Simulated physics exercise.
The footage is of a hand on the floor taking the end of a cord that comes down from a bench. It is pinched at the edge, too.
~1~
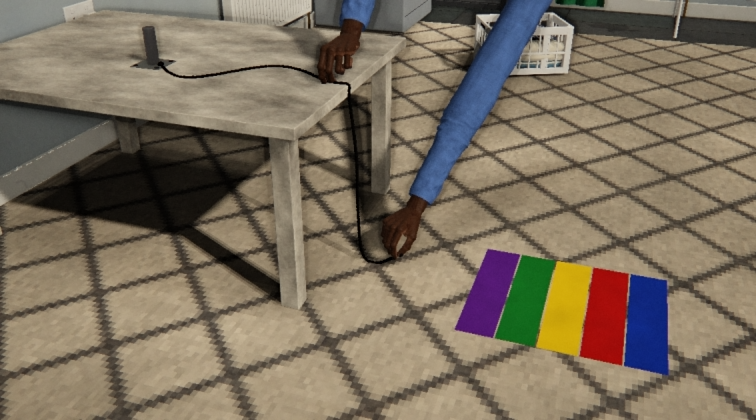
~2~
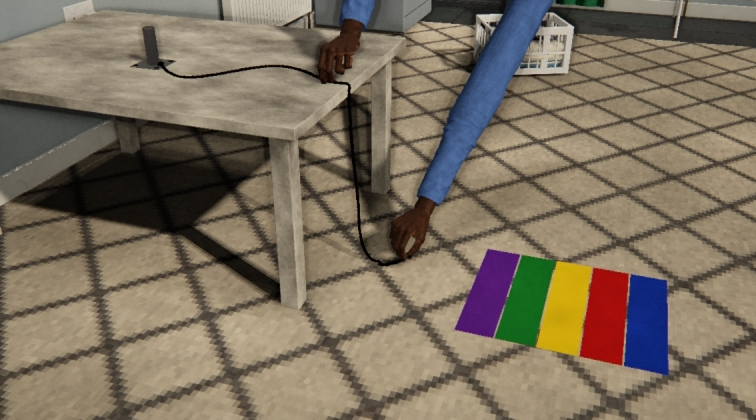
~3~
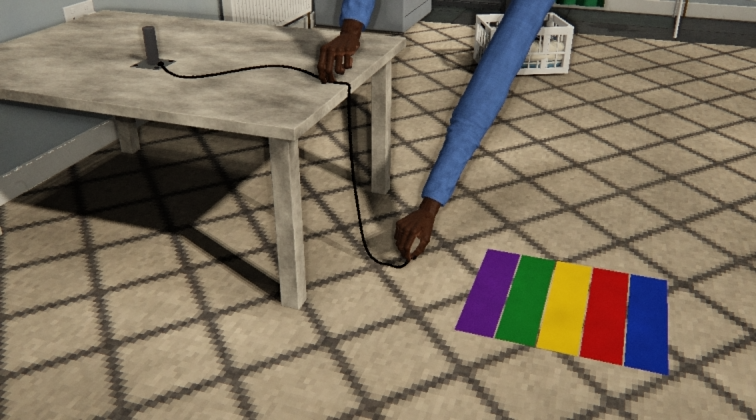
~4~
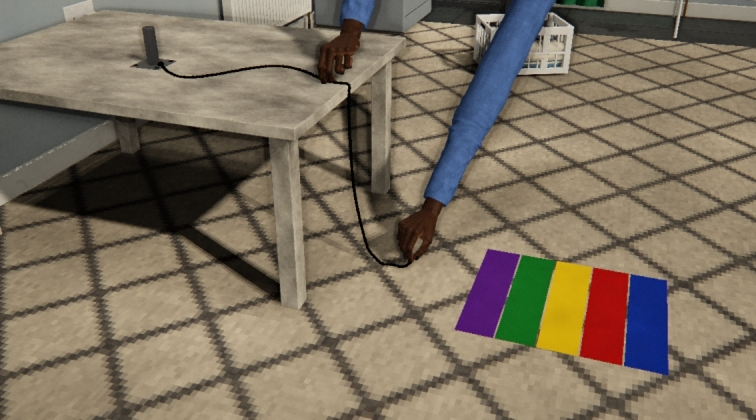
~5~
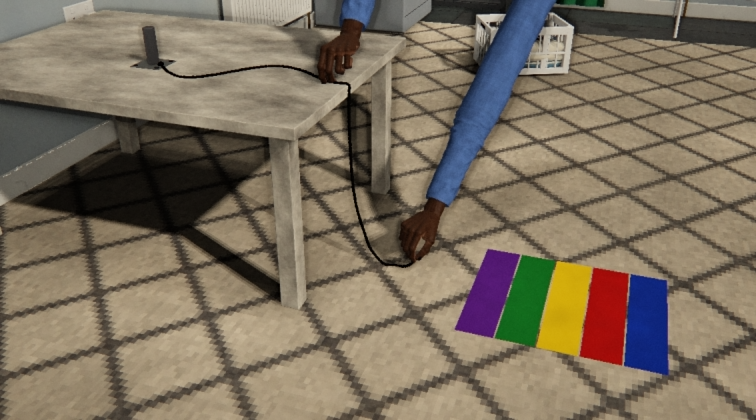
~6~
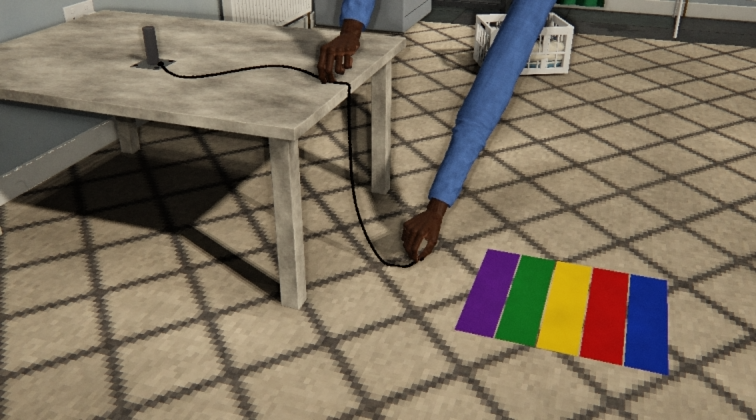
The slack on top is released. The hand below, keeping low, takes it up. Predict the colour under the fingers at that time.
The yellow one.
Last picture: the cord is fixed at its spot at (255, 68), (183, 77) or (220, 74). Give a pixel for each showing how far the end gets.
Taking them in turn, I'd expect around (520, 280), (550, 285) and finally (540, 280).
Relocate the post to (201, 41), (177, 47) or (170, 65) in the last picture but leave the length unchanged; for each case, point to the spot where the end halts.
In that order: (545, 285), (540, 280) and (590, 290).
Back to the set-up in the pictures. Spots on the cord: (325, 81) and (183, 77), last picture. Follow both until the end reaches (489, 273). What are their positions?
You'll find them at about (351, 107) and about (211, 68).
A little later, end near (489, 273); over purple.
Next, end near (537, 282); over green.
When it is tight, end near (567, 287); over yellow. The yellow one.
